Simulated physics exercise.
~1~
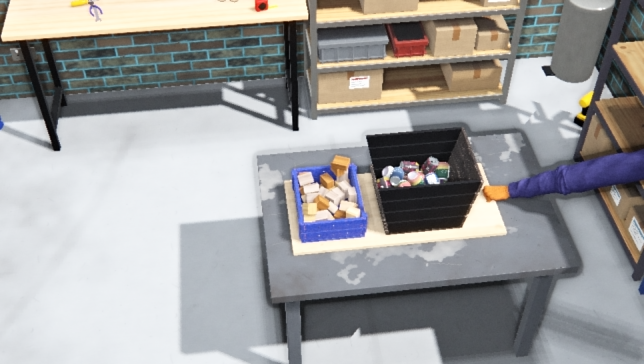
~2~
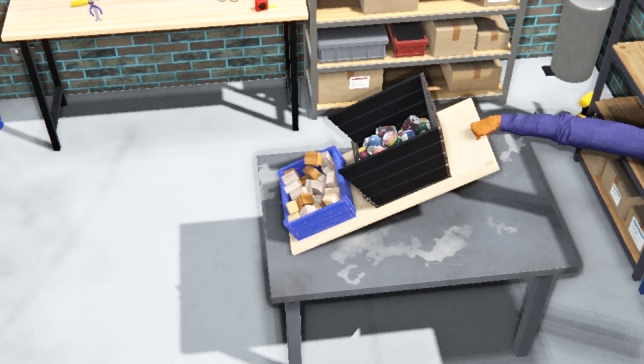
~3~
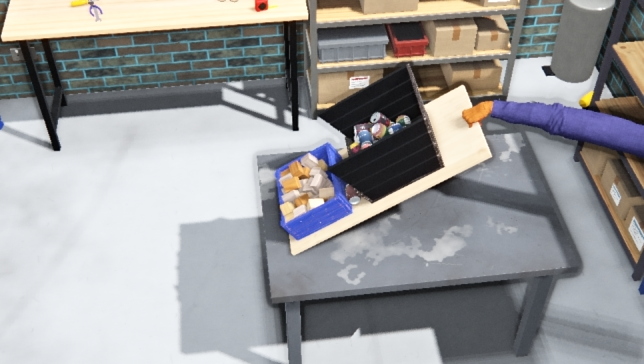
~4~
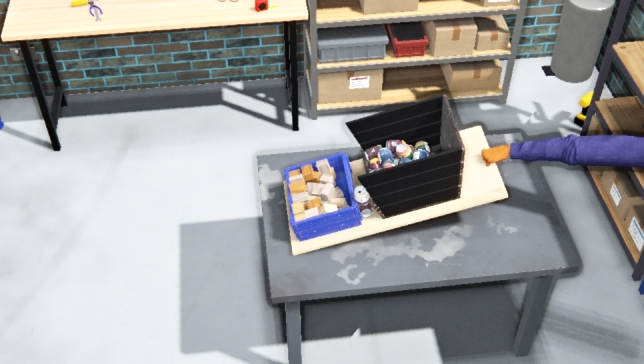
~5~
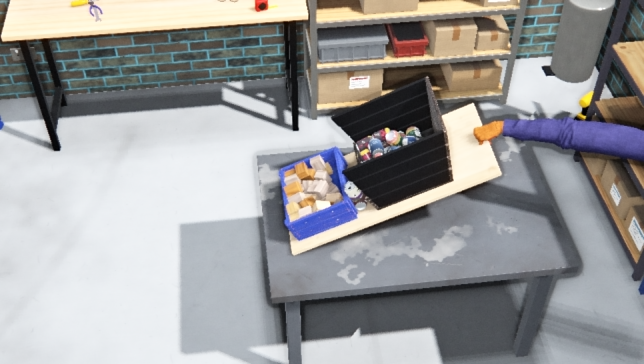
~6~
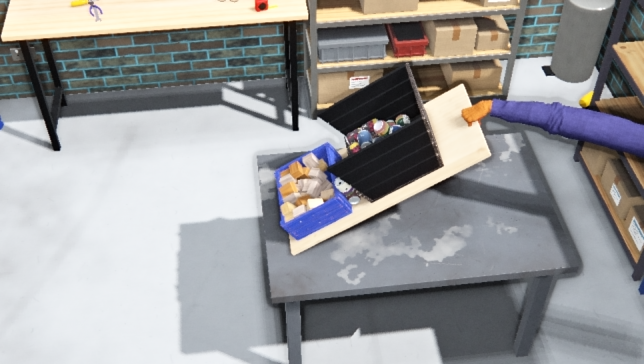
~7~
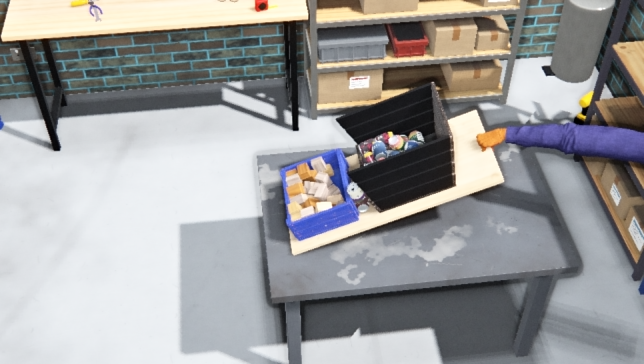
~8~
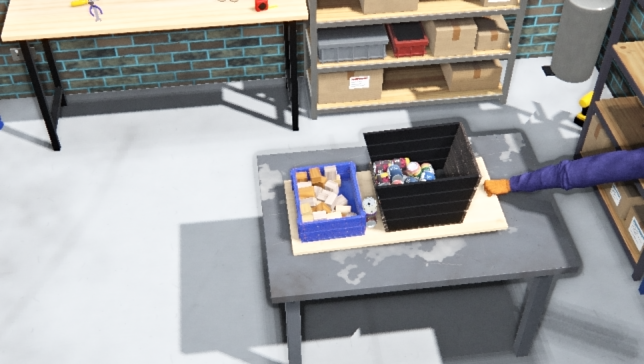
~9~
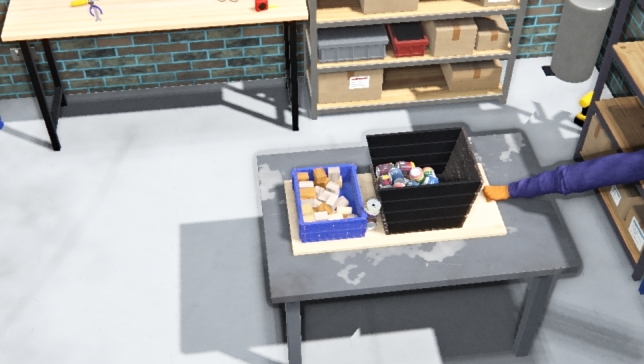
In a workshop, a gloved hand lifts the right side of a board holding a blue crate of wooden blocks and a black crate of cans, tilting it leftward twice before lowering it flat, leaving one can lying between the crates.
